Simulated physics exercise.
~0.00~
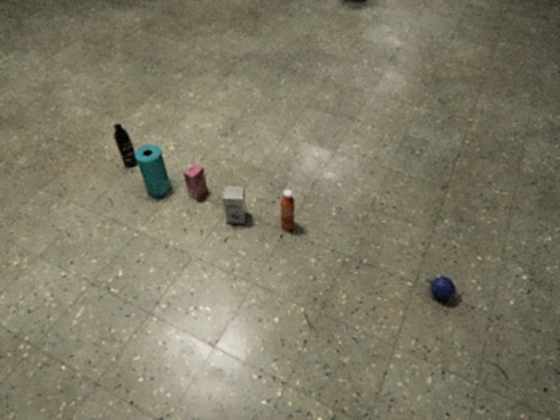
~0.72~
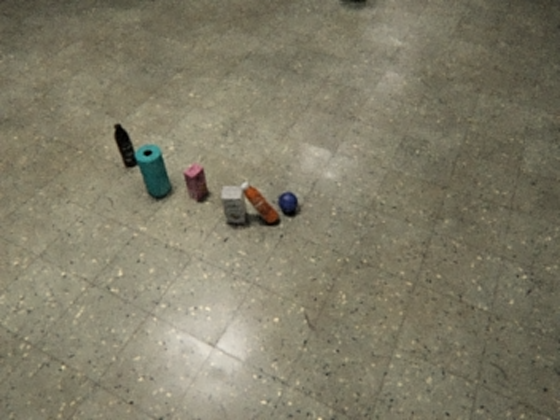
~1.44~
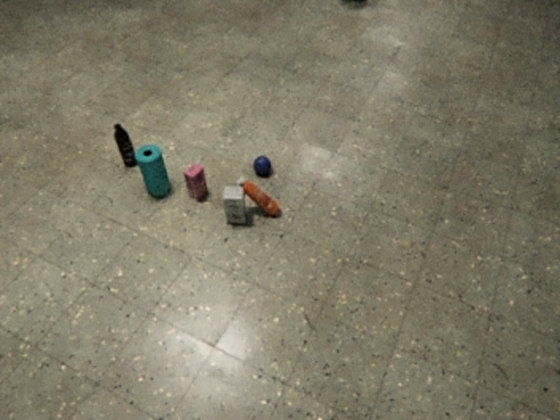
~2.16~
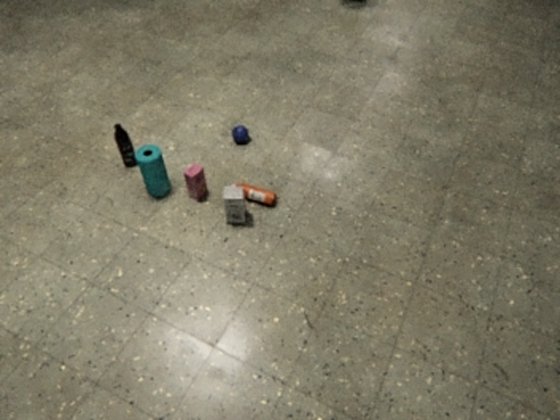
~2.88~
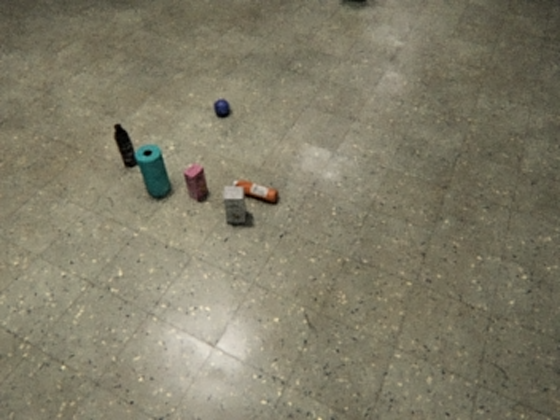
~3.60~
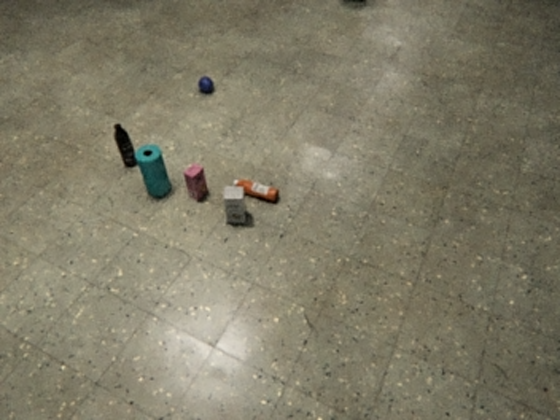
A blue ball rolled in from the right across a speckled floor and knocked over the orange bottle at the end of a row, then rolled on toward the upper left, leaving the bottle on its side and the other four things standing.
